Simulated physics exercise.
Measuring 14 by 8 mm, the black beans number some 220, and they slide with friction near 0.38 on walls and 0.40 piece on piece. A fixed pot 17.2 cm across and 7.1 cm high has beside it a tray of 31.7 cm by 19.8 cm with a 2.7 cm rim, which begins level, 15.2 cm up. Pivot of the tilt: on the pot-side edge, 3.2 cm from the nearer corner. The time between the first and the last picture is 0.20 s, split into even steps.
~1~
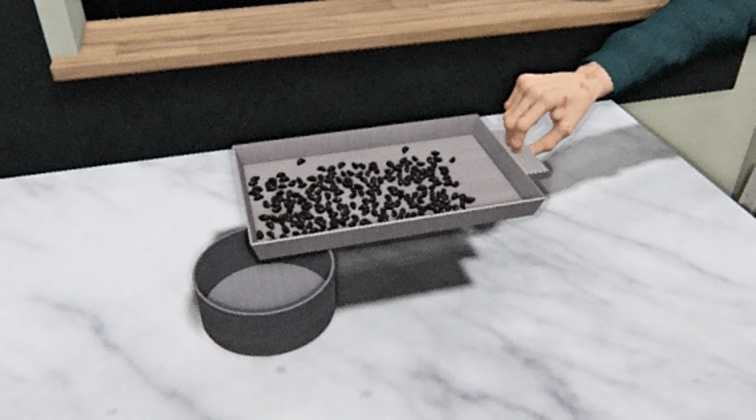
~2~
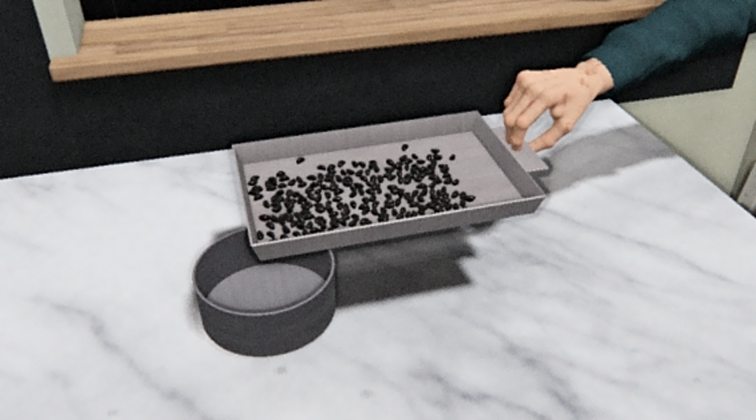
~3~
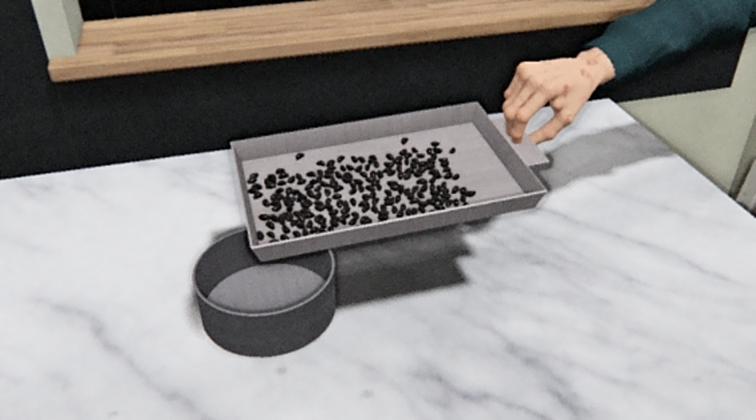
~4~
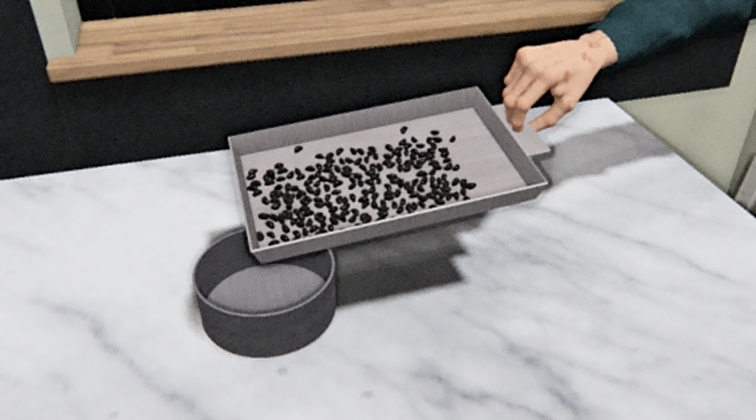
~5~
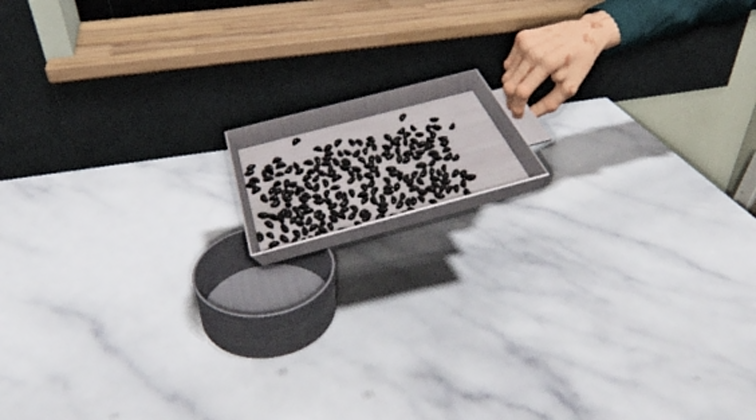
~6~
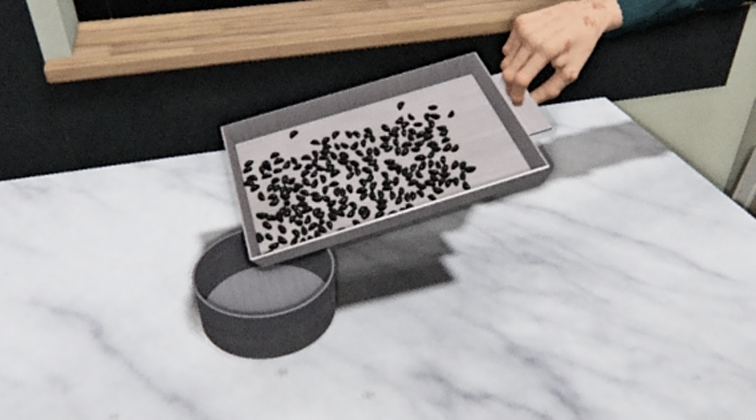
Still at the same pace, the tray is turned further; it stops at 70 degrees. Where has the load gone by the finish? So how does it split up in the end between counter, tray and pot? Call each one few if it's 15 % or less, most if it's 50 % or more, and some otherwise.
I'd say counter most, tray some, pot few.
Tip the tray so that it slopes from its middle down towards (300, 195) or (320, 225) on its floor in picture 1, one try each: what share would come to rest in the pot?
Roughly 20 % for the first direction, roughly 5 % for the second.
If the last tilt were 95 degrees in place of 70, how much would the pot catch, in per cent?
Roughly 0 percent.
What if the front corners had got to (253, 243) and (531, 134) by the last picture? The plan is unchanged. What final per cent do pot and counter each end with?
Pot: 20, counter: 30.
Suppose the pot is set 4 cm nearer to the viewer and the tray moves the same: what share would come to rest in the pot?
It would come to roughly 25 percent.
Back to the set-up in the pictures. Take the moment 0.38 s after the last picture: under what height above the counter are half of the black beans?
Roughly 20 centimetres, give or take.
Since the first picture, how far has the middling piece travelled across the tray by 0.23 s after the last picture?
I'd say close to 3 centimetres.
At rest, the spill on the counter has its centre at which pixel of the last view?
Roughly at pixel (238, 414) in the last view.
Then, 0.23 s after the last picture, tilt 44 degrees; the tray holds 100 %, the pot 0 %.
Then, 0.38 s after the last picture, tilt 62 degrees; the tray holds 100 %, the pot 0 %.
Then, 0.65 s after the last picture, tilt 70 degrees; the tray holds 50 %, the pot 0 %.
In the end, counter 75 %, tray 25 %, pot 0 %.
